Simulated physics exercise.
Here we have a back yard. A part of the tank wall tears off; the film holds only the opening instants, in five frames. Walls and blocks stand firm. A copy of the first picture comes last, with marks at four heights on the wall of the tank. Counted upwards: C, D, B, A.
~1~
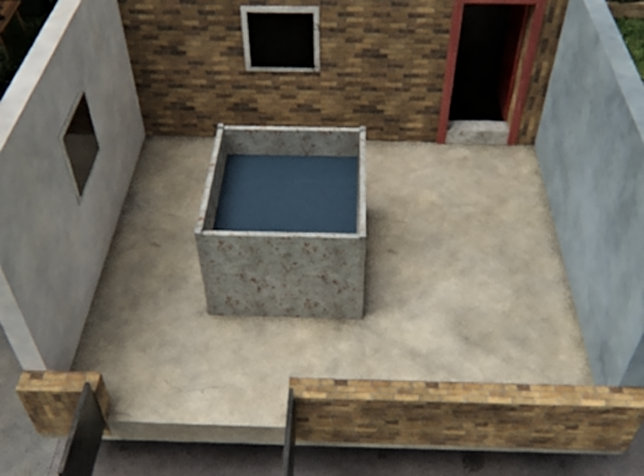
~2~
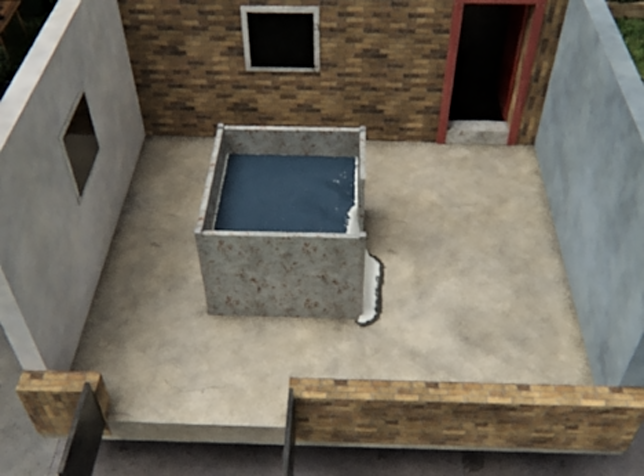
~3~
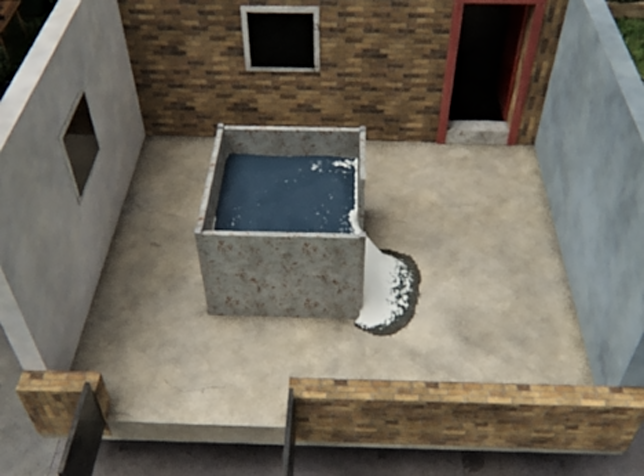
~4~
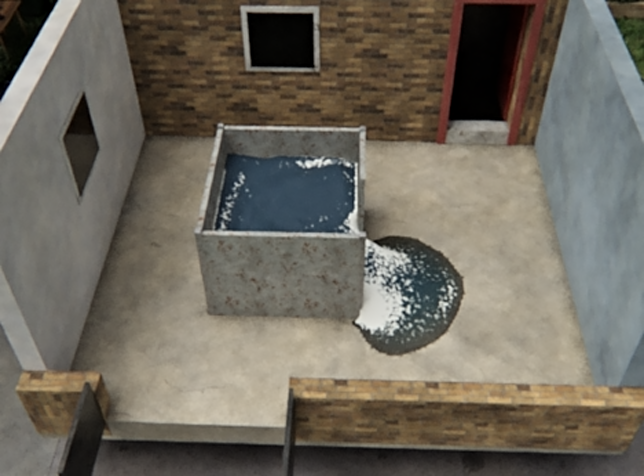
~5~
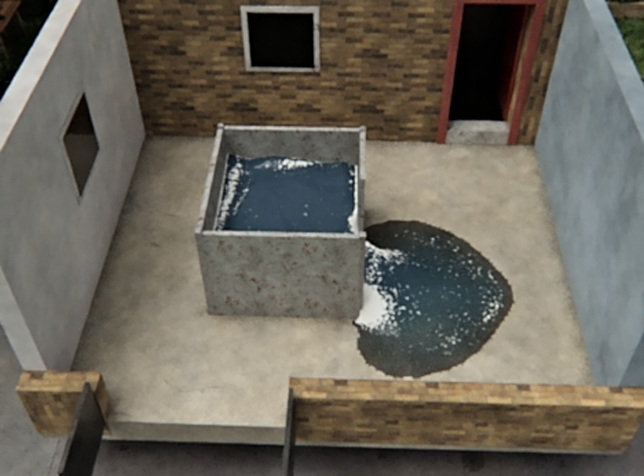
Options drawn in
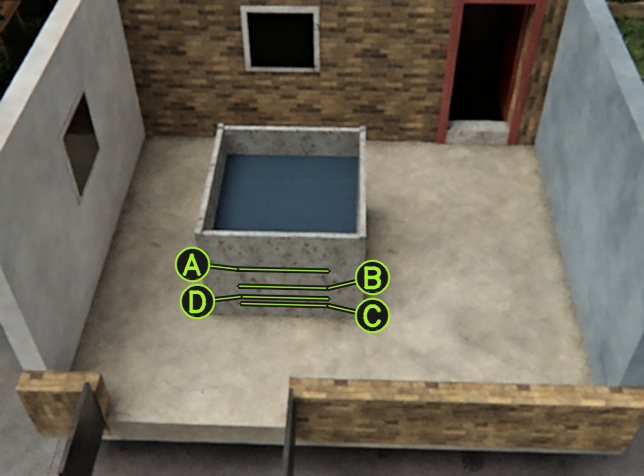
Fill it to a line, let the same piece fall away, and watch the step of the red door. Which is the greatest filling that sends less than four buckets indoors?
Line A.
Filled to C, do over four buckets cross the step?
No.
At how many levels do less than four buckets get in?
All of the four.
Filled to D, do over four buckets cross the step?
No.
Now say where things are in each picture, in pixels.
Water in the tank at rest, its middle at (288, 203); foot of the red doorway at (476, 144); open gate at (194, 372), in the first frame.
Front seen at (368, 318), 1 % of the ground wet, in the second frame.
Front seen at (406, 262), 3 % of the ground wet, in the third frame.
Front seen at (457, 282), 7 % of the ground wet, in the fourth frame.
Front seen at (505, 303), 14 % of the ground wet, in the fifth frame.
On the marked copy, A at (282, 270); B at (283, 287); C at (284, 304); D at (284, 297); from the bottom up C, D, B, A.
With A, a splash gets over, under a bucket.
With B, nothing gets over.
With C, nothing gets over.
With D, nothing gets over.
